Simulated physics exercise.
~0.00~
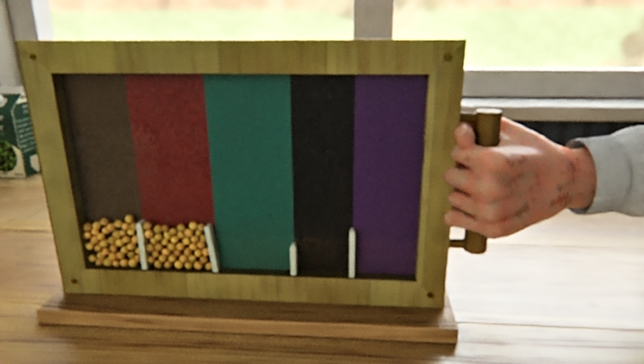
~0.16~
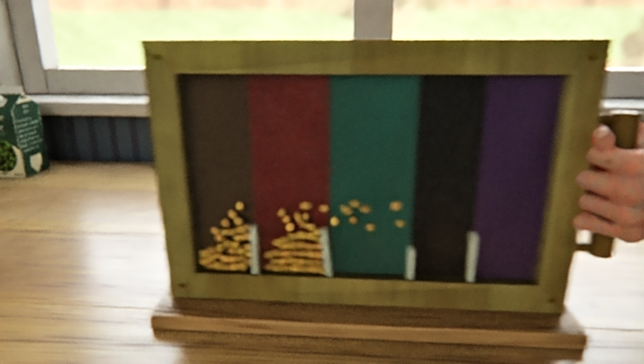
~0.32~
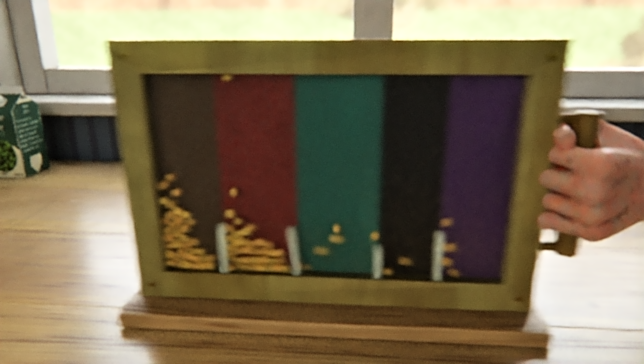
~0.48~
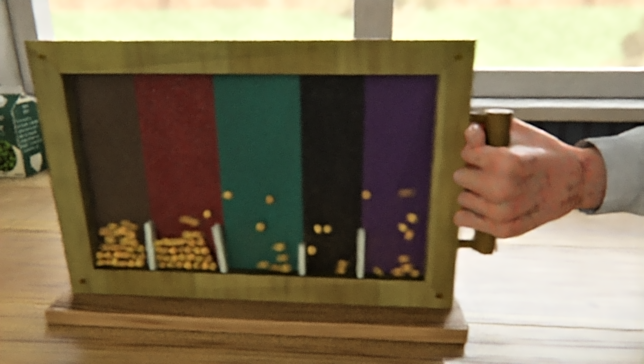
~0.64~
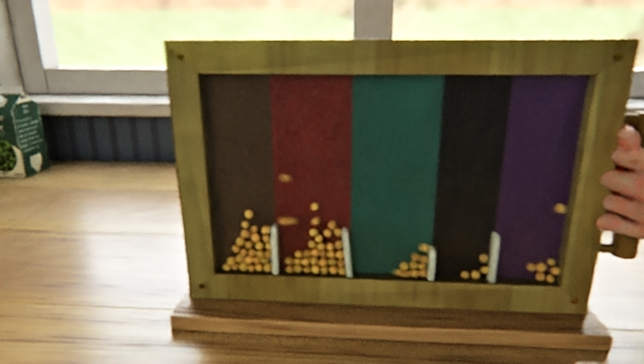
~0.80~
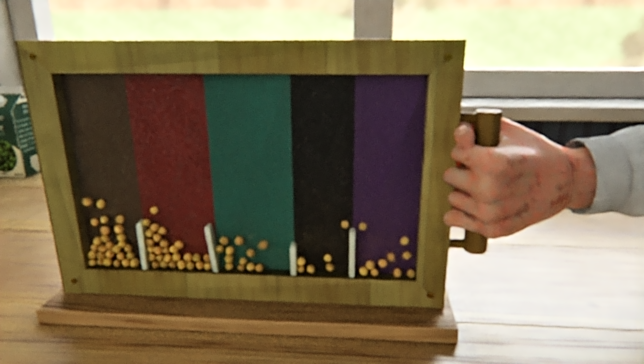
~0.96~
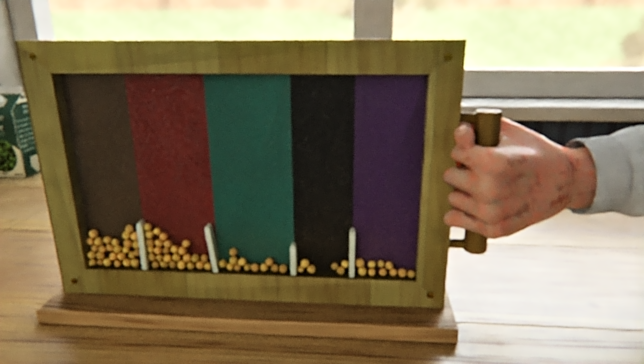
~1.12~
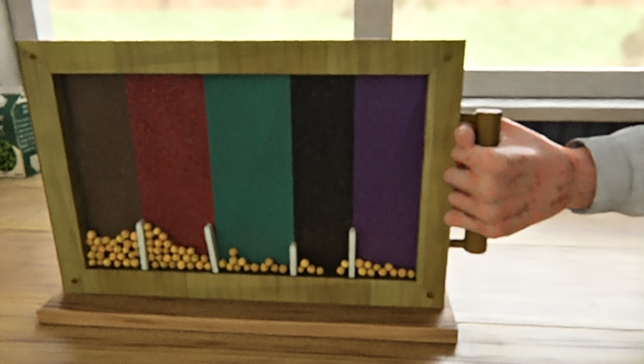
A hand shakes a framed case sideways, scattering small beads from two strips across all five.
